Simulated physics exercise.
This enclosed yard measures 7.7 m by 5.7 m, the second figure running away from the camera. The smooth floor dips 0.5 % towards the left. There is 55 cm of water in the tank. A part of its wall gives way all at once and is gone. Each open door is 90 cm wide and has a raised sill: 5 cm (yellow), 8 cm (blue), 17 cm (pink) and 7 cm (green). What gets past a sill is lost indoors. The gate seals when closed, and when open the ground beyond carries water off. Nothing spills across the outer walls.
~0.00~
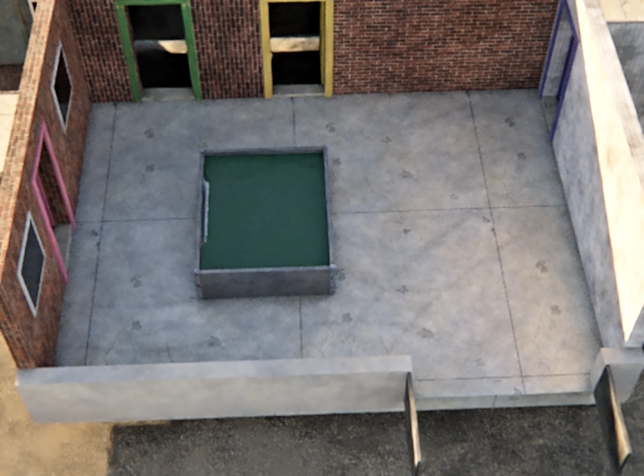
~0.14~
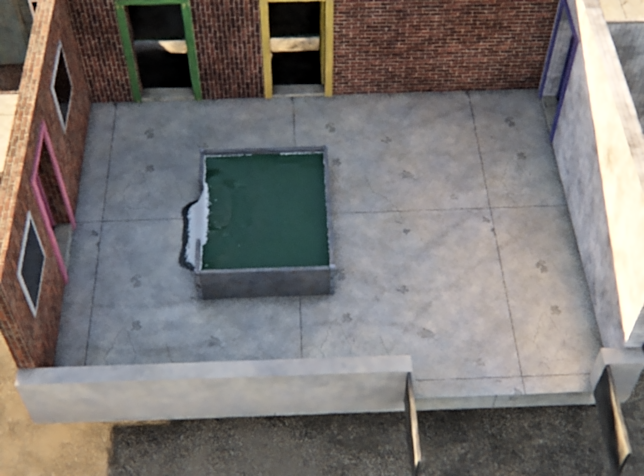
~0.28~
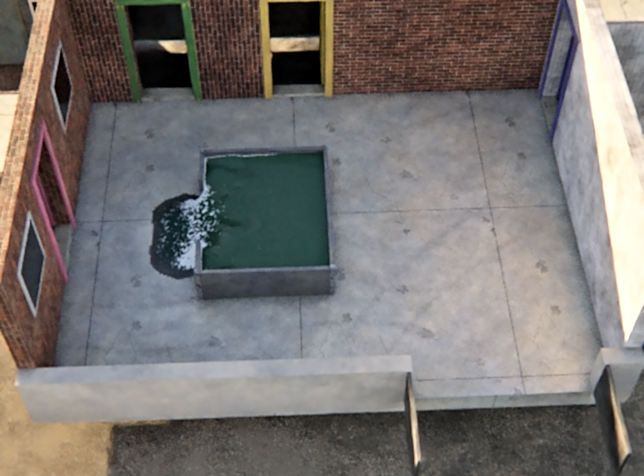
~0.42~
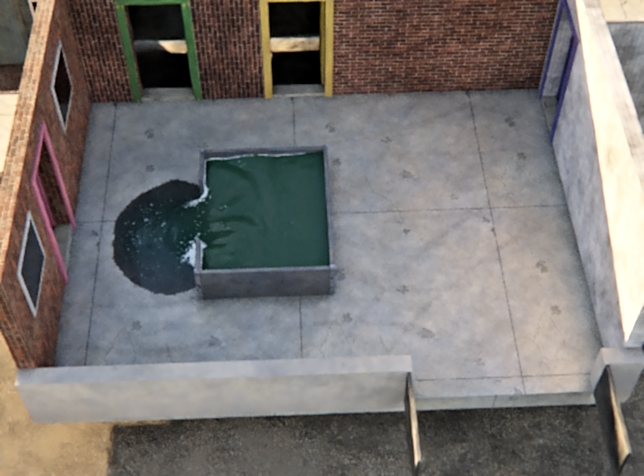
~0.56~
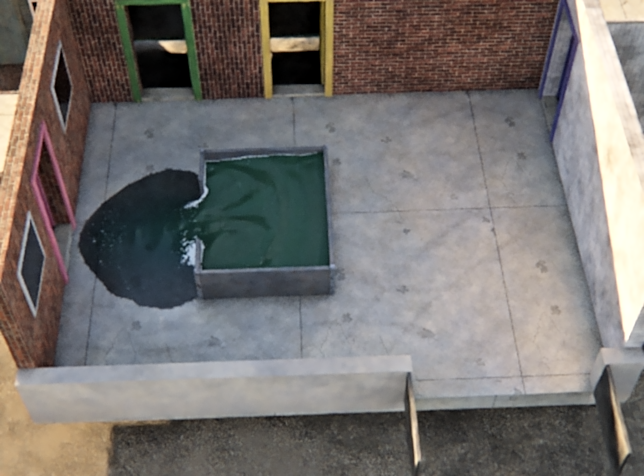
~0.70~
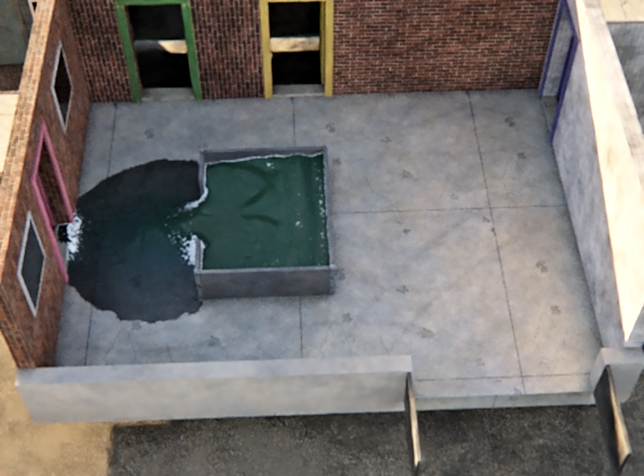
Green water in a walled yard's tank bursting through its left side and spreading across the grey floor to the pink-framed doorway.
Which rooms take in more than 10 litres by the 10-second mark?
Within that time: At the yellow door it stays under the limit; at the blue door it stays under the limit; at the pink door it passes the limit; at the green door it exceeds the limit.
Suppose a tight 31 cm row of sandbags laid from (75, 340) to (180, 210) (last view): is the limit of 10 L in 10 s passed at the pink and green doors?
Against that limit: Pink under, green over.
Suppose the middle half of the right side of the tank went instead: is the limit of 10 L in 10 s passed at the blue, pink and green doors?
Against that limit: Blue over, pink under, green under.
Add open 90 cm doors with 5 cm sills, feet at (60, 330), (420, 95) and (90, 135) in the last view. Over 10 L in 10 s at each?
In that order: Above, under, past it.
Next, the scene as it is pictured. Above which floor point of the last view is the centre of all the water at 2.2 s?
At about (201, 233).
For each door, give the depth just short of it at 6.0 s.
In cm: Yellow 4, blue 0, pink 13, green 11.
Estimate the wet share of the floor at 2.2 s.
About 20 per cent.
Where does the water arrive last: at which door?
The blue one.
After 1.4 s water covers 15 % of the floor and is deepest (34 cm) near (73, 239); yellow door not reached, blue door not reached, pink door 32 cm at the sill, 40 L in, green door not reached.
After 2.2 s water covers 20 % of the floor and is deepest (34 cm) near (92, 105); yellow door not reached, blue door not reached, pink door 30 cm at the sill, 99 L in, green door not reached.
After 3.5 s water covers 35 % of the floor and is deepest (24 cm) near (51, 396); yellow door 2 cm at the sill, 0 L in, blue door not reached, pink door 19 cm at the sill, 144 L in, green door 12 cm at the sill, 8 L in.
After 6.0 s water covers 70 % of the floor and is deepest (16 cm) near (51, 396); yellow door 4 cm at the sill, 0 L in, blue door not reached, pink door 13 cm at the sill, 153 L in, green door 11 cm at the sill, 36 L in.
After 10.0 s water covers 95 % of the floor and is deepest (10 cm) near (91, 113); yellow door 3 cm at the sill, 0 L in, blue door 7 cm at the sill, 0 L in, pink door 9 cm at the sill, 153 L in, green door 8 cm at the sill, 50 L in.
